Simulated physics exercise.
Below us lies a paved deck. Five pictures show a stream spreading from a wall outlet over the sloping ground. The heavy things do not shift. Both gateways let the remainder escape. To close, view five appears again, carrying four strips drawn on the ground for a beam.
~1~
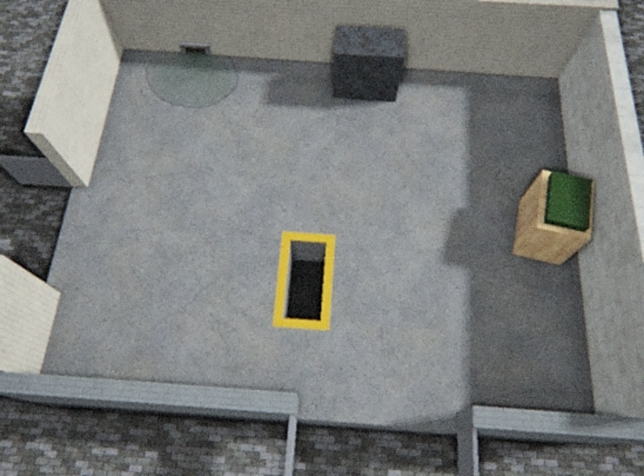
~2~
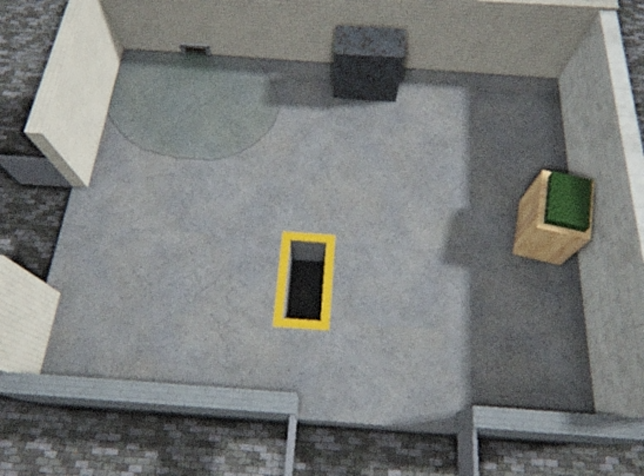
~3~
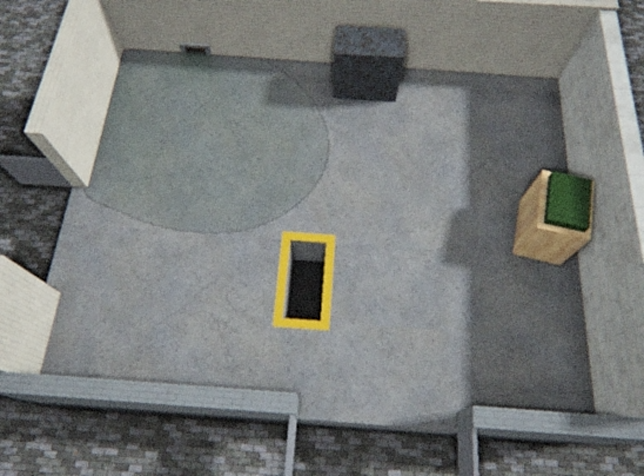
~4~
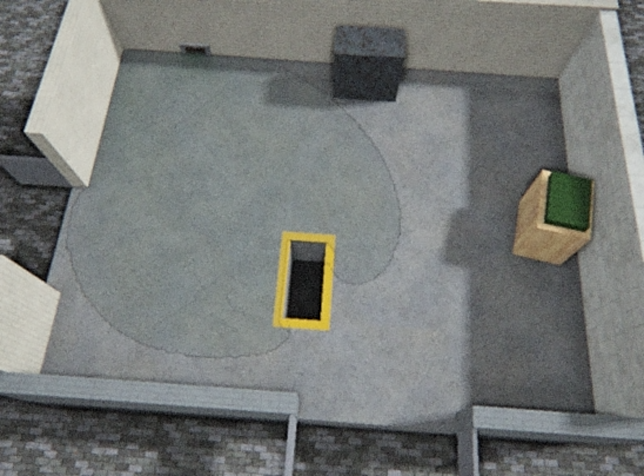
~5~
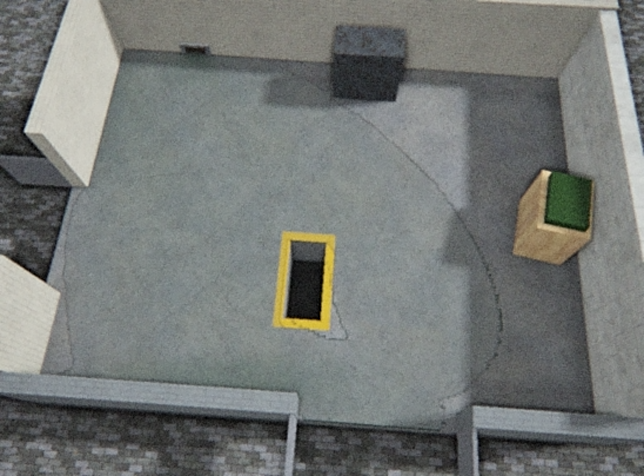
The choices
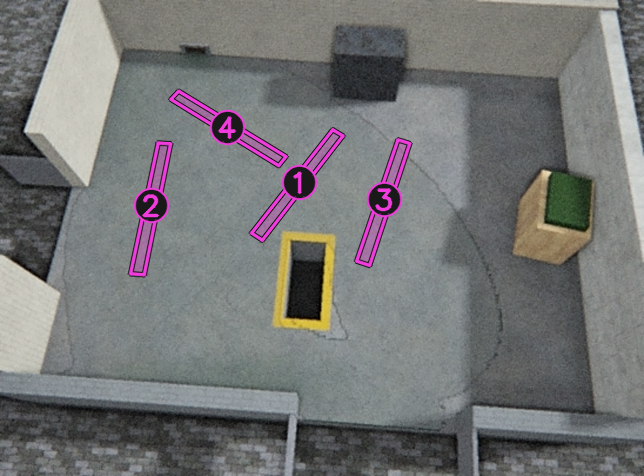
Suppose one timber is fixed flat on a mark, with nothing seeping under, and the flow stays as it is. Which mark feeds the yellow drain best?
It is 3.
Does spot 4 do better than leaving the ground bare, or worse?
Worse.
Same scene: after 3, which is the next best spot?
The answer is 2.
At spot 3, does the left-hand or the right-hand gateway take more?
More leaves on the right.
On the marked copy, 1 from (257, 236) to (337, 132); 2 from (137, 274) to (164, 143); 3 from (363, 263) to (403, 141); 4 from (174, 95) to (282, 161).
With 1, about 7 % of the stream runs into the yellow drain, about 88 % out by the gates.
With 2, about 26 % of the stream runs into the yellow drain, about 70 % out by the gates.
With 3, about 38 % of the stream runs into the yellow drain, about 56 % out by the gates.
With 4, about 9 % of the stream runs into the yellow drain, about 90 % out by the gates.
